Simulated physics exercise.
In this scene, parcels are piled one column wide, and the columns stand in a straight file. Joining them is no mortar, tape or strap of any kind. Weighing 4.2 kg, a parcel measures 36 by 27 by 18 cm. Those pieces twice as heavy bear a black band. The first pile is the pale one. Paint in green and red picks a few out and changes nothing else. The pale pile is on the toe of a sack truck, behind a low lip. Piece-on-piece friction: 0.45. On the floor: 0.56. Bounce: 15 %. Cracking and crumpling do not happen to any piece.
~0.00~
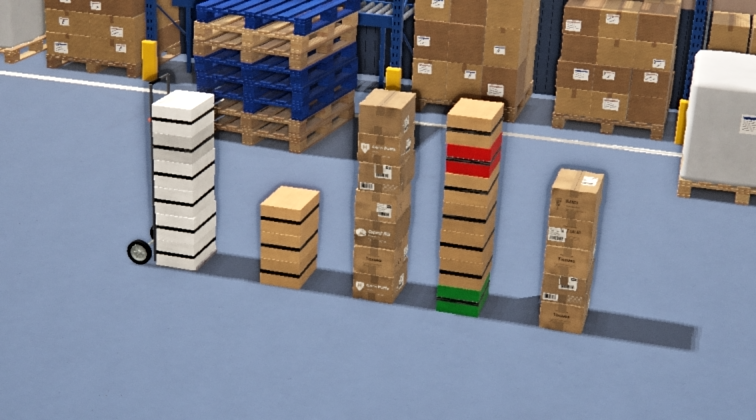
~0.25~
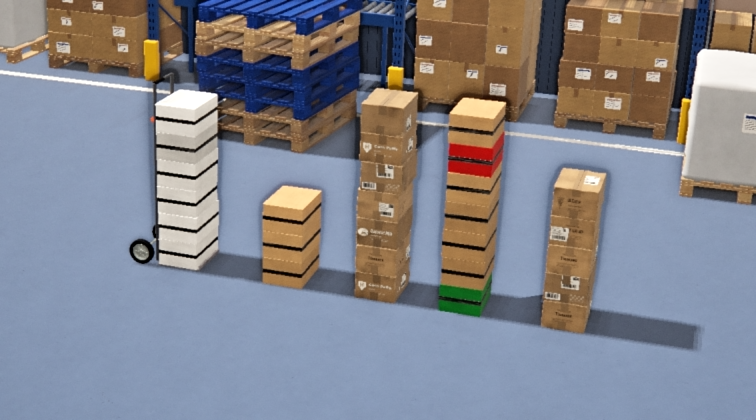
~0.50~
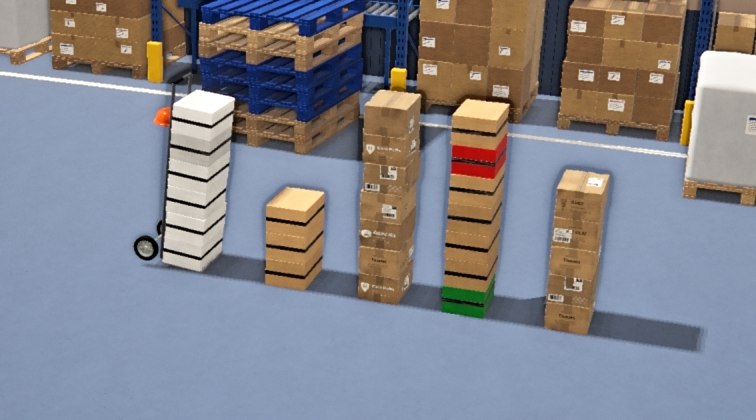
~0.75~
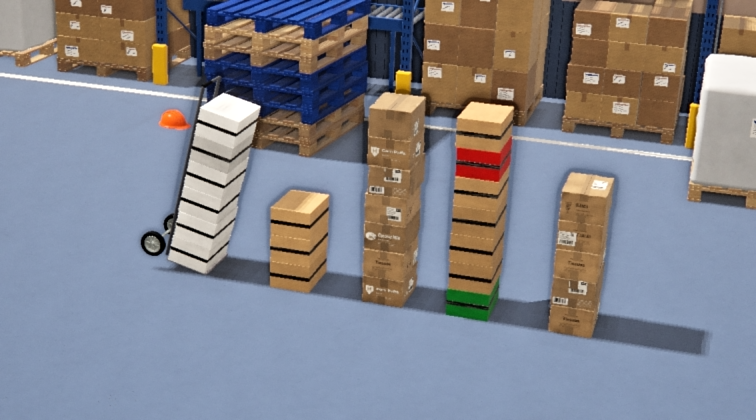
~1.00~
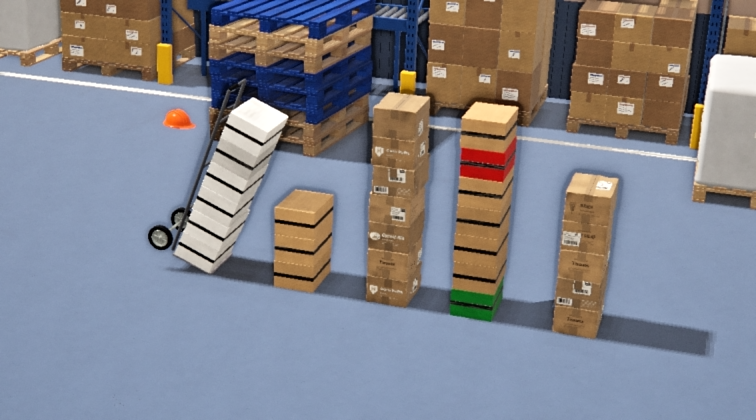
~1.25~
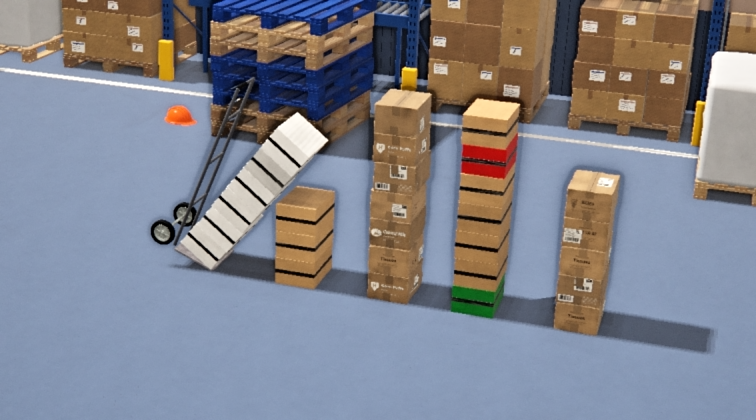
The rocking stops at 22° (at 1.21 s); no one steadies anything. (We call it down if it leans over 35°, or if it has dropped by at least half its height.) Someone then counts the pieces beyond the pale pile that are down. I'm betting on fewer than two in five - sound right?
Yes, fewer than two in five.
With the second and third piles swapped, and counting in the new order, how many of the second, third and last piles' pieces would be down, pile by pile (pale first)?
Down per pile: Second 6, third 0, last 5.
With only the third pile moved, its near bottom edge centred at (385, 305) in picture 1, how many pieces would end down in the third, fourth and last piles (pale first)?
Down counts: Third 0, fourth 0, last 0.
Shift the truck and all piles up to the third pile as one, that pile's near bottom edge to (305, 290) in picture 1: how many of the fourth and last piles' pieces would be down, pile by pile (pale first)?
That would give fourth 0, last 0.
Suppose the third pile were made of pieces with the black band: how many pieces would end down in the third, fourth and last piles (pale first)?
Third: 0; fourth: 0; last: 0.
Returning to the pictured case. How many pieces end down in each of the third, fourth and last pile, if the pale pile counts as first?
The third pile gives 0, the fourth 0, the last 0.
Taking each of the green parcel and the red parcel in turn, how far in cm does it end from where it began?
Green ends up some 0 cm away; red ends up some 0 cm away.
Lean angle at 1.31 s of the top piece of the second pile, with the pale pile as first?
0°.
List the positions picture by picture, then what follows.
In the first frame (pixels give the middle of a visible side), truck frame (152, 121) 0° forward; green parcel (458, 302); red parcel (468, 161); none of the others has stirred.
In the second frame, truck frame (155, 120) 1° forward; red parcel (470, 161).
In the third frame, truck frame (171, 120) 6° forward, top of the pale pile leaning 6°; red parcel (473, 162); none of the others has stirred.
In the fourth frame, truck frame (196, 122) 13° forward, top of the pale pile leaning 13°; red parcel (478, 165); none of the others has stirred.
In the fifth frame, truck frame (218, 124) 20° forward, top of the pale pile leaning 22°; red parcel (482, 165); none of the others has stirred.
In the sixth frame, truck frame (225, 121) 22° forward, top of the pale pile leaning 38°; red parcel (484, 162); green parcel (472, 302); none of the others has stirred.
After 1.31 s, 6 of the pale pile down; none of the 22 other parcels down.
After 1.46 s, 5 of the pale pile down; none of the 22 other parcels down, 1 disturbed.
After 1.66 s, 6 of the pale pile down; none of the 22 other parcels down, 9 disturbed.
After 2.00 s, 6 of the pale pile down; none of the 22 other parcels down, 8 disturbed.
In the end (2.5 s), 6 of the pale pile down; none of the 22 other parcels down, 8 disturbed; red parcel unmoved; green parcel unmoved. That is 0 per cent. From the last view, middles, red parcel near (490, 153), green parcel near (478, 291).
